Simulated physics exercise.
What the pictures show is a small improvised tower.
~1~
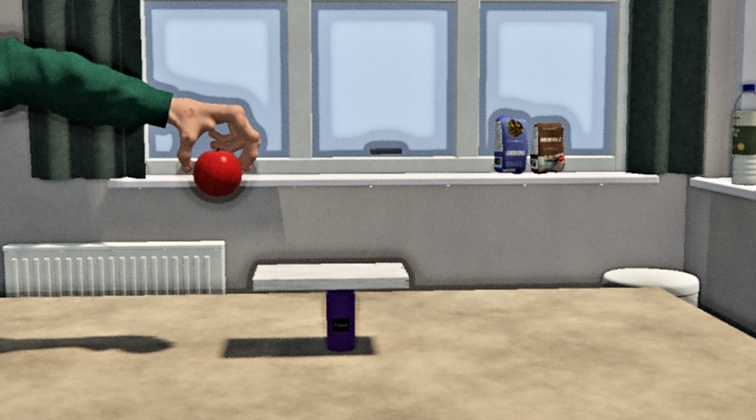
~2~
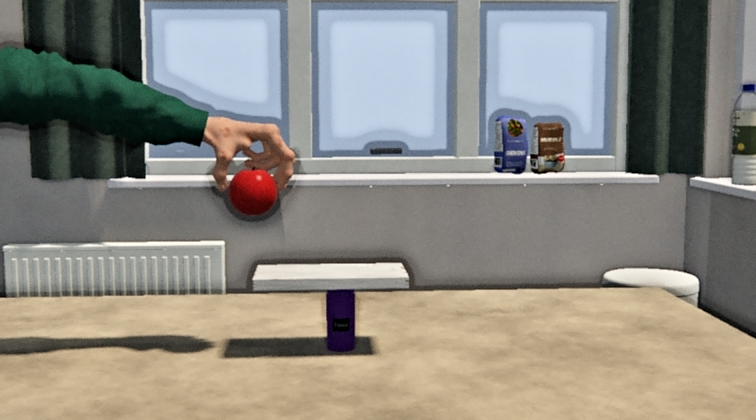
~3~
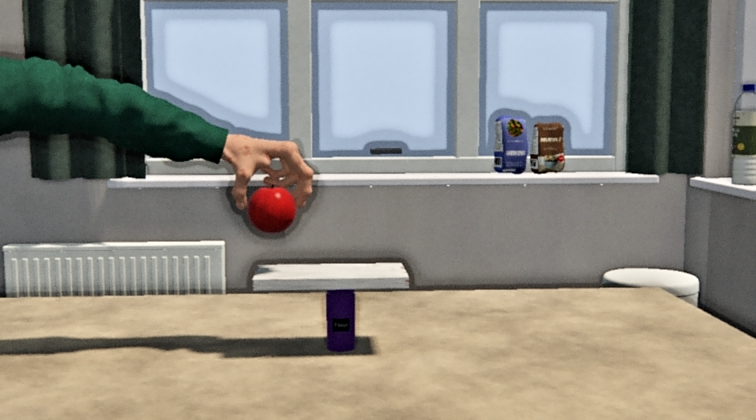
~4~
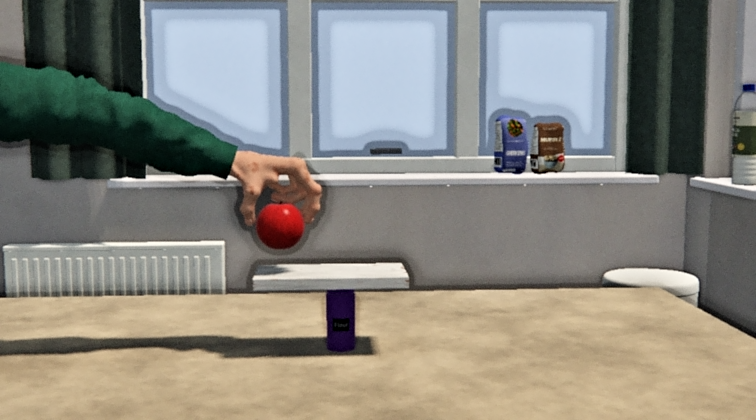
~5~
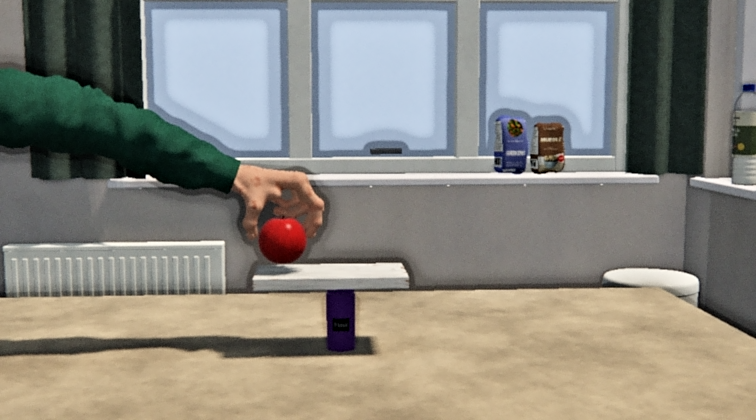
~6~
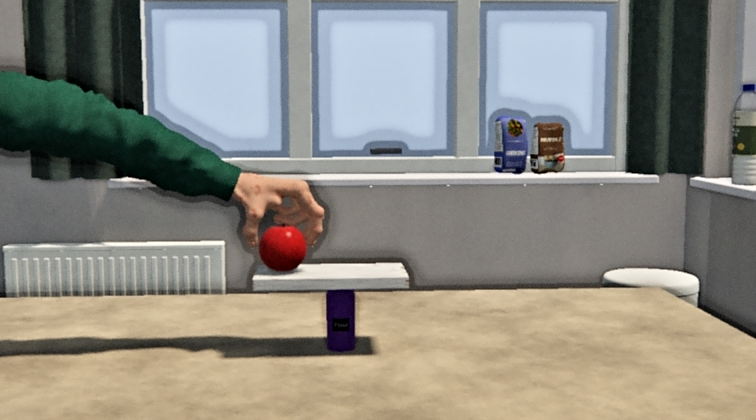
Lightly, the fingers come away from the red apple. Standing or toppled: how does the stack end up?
Comes down.
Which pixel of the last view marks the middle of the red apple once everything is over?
At about (240, 328).
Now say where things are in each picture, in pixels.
In the first picture, still above its spot; red apple (218, 173); white board (331, 277).
In the second picture, still above its spot; red apple (253, 192); white board (331, 277).
In the third picture, still above its spot; red apple (272, 209); white board (331, 277).
In the fourth picture, still above its spot; red apple (280, 225); white board (331, 277).
In the fifth picture, still above its spot; red apple (283, 240); white board (331, 277).
In the sixth picture, set down, still held; red apple (283, 248); white board (331, 277).
Then, 0.30 s past the last view, red apple now fallen; white board rocked 60° from its first pose.
Then, 0.50 s past the last view, white board rocked 46° from its first pose; purple shaker rocked 17° from its first pose.
Then, 0.70 s past the last view, white board and purple shaker now fallen.
Finally, fallen, white board, red apple and purple shaker. Final places as the last picture's camera would see them, red apple near (241, 328). The stack gives way.
